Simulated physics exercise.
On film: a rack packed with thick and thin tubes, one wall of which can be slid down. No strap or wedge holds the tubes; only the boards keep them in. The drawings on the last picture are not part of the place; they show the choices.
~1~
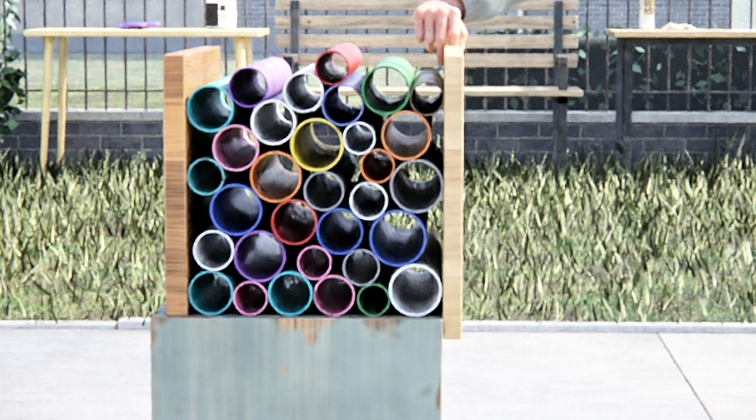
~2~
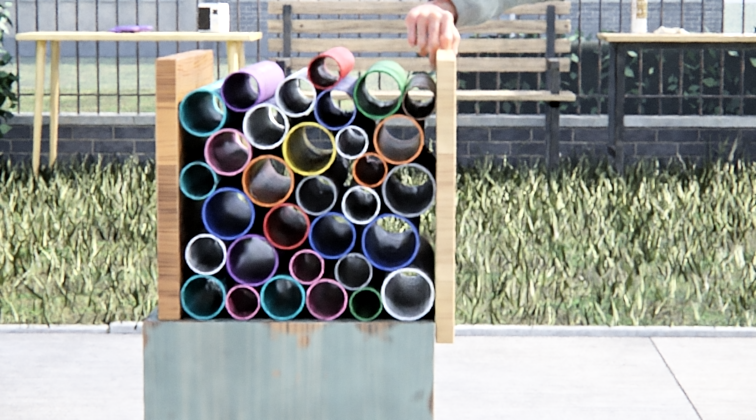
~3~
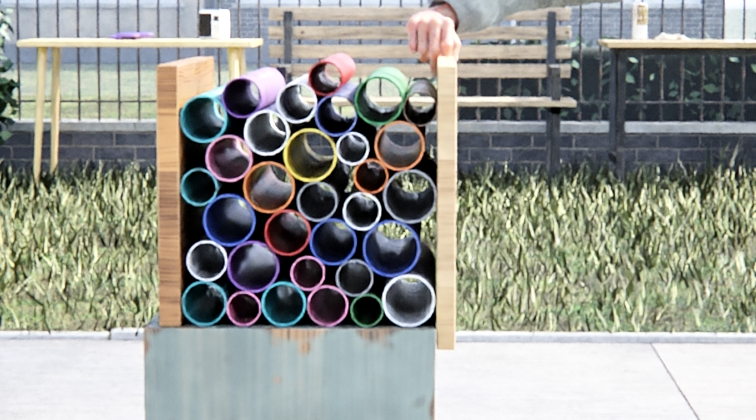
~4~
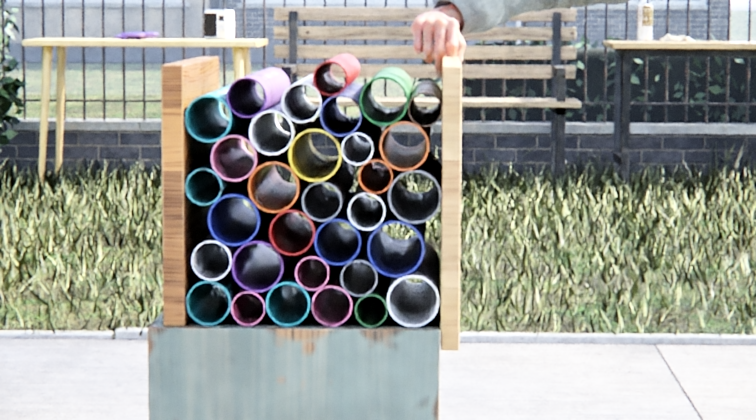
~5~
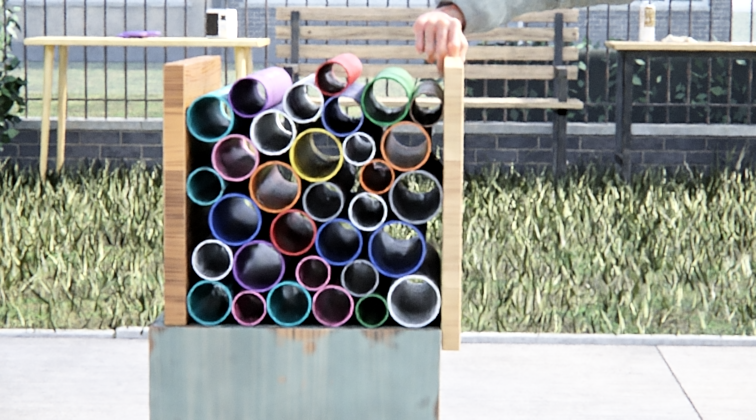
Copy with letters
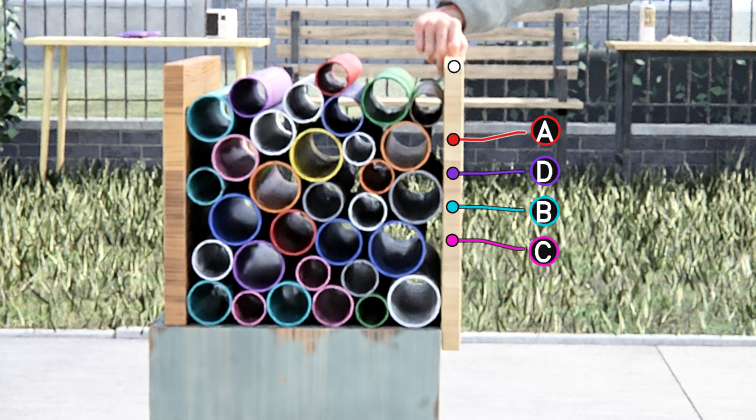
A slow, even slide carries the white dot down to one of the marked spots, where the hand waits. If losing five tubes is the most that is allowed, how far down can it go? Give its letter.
The lowest mark that will do is B.
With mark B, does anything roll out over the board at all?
Yes.
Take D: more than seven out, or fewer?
Fewer than seven.
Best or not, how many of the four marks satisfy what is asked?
Three of them.
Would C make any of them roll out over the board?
Yes.
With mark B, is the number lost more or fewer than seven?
At B, fewer than seven.
On the marked copy, A at (453, 139); B at (453, 207); C at (452, 240); D at (453, 174); the white dot at (454, 66).
With B. Early on, top of the board (444, 133).
Further on, top of the board (443, 205).
At the end, top of the board (443, 206), one out over the board.
As for the rest, A none out over the board; C more than five out over the board; D one out over the board.
